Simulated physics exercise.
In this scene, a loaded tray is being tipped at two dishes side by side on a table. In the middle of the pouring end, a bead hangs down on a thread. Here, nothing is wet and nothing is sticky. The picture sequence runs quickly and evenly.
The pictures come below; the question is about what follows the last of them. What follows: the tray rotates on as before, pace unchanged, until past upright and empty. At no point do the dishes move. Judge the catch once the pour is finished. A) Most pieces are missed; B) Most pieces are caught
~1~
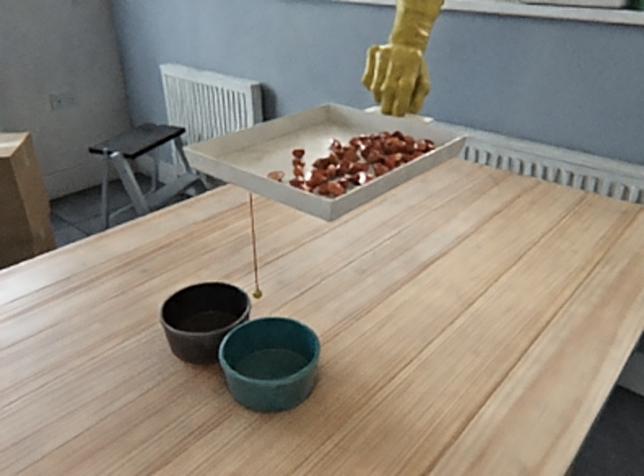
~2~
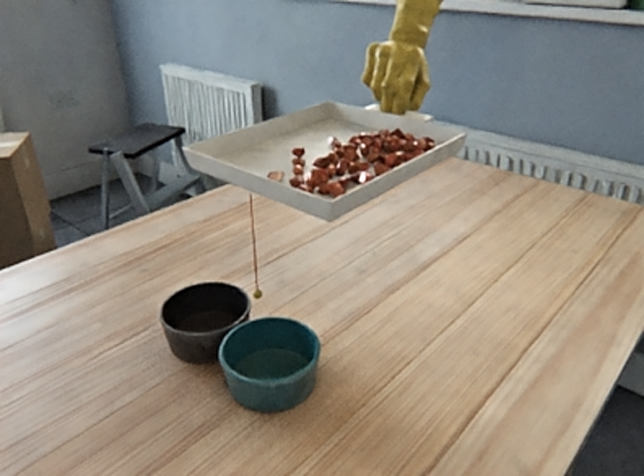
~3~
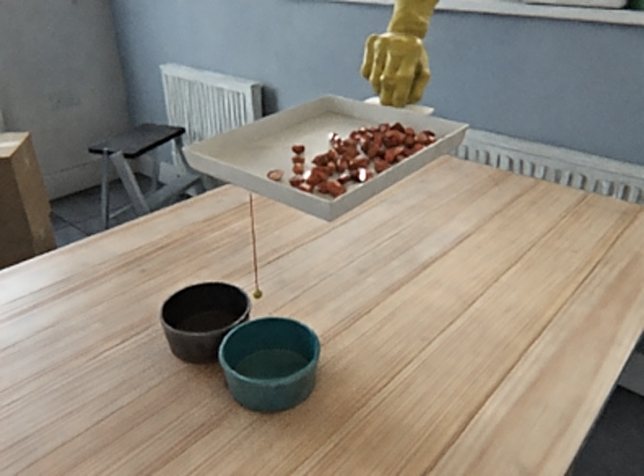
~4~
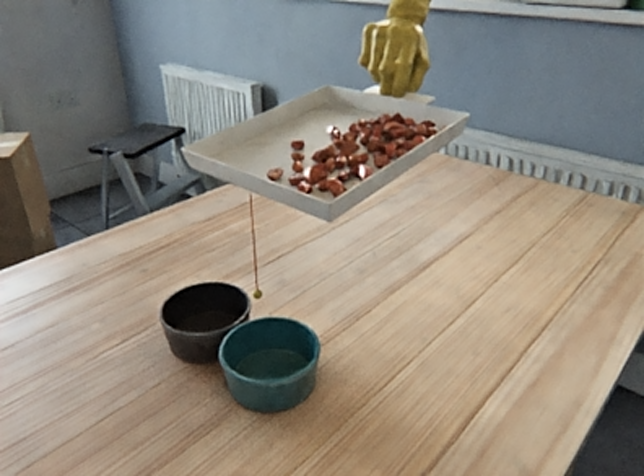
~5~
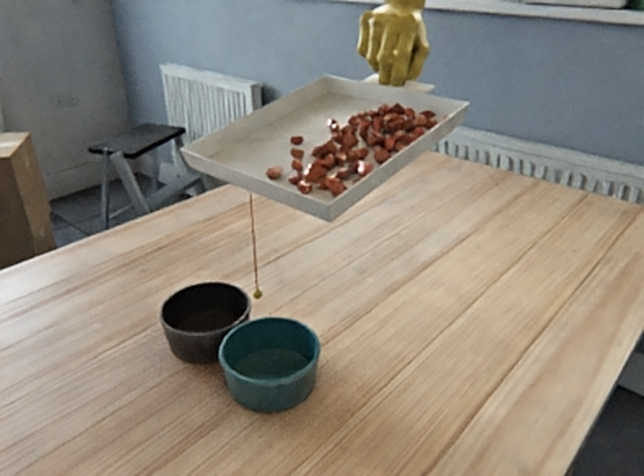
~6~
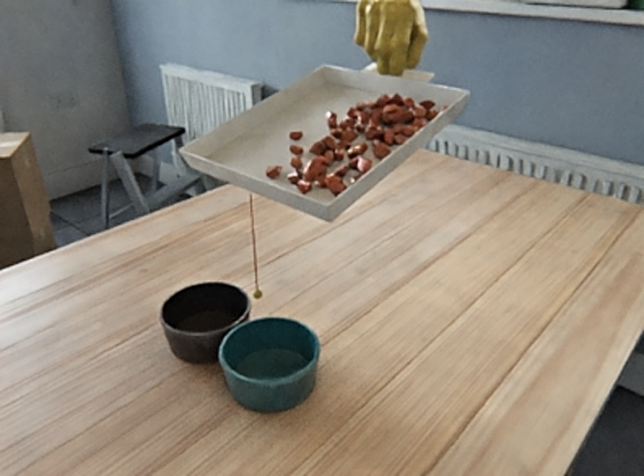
B, most pieces are caught.
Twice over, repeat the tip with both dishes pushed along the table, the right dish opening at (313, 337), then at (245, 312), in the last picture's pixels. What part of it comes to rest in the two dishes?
Roughly 0% on the first try and 20% on the second.
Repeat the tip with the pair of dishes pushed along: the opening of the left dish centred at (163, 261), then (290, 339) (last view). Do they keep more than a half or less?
Well, a minority share the first time and a minority share the next.
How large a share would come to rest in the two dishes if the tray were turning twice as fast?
About 70 %.
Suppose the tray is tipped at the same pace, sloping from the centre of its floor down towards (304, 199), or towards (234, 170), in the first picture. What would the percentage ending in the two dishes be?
Near 50 % and 40 %.
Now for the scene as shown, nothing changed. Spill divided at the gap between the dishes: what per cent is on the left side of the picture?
Estimate: Near 80 per cent.
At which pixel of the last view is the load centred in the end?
Close to (250, 367) in the last view.
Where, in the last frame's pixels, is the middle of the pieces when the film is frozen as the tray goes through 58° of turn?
The centre of the load shows up near (288, 161) in the last view.
Just after the last frame, tray tipped steeply; every one on the tray.
A moment on, tray tipped right over; roughly half on the tray; about a tenth in the right dish; about a tenth in the left dish; about a tenth outside both; roughly a quarter in the air.
Further on, tray tipped past a quarter turn; roughly half in the right dish; roughly a quarter in the left dish; roughly a quarter outside both.
When it is over, tray tipped past a quarter turn; roughly half in the right dish; roughly a quarter in the left dish; roughly a quarter outside both.
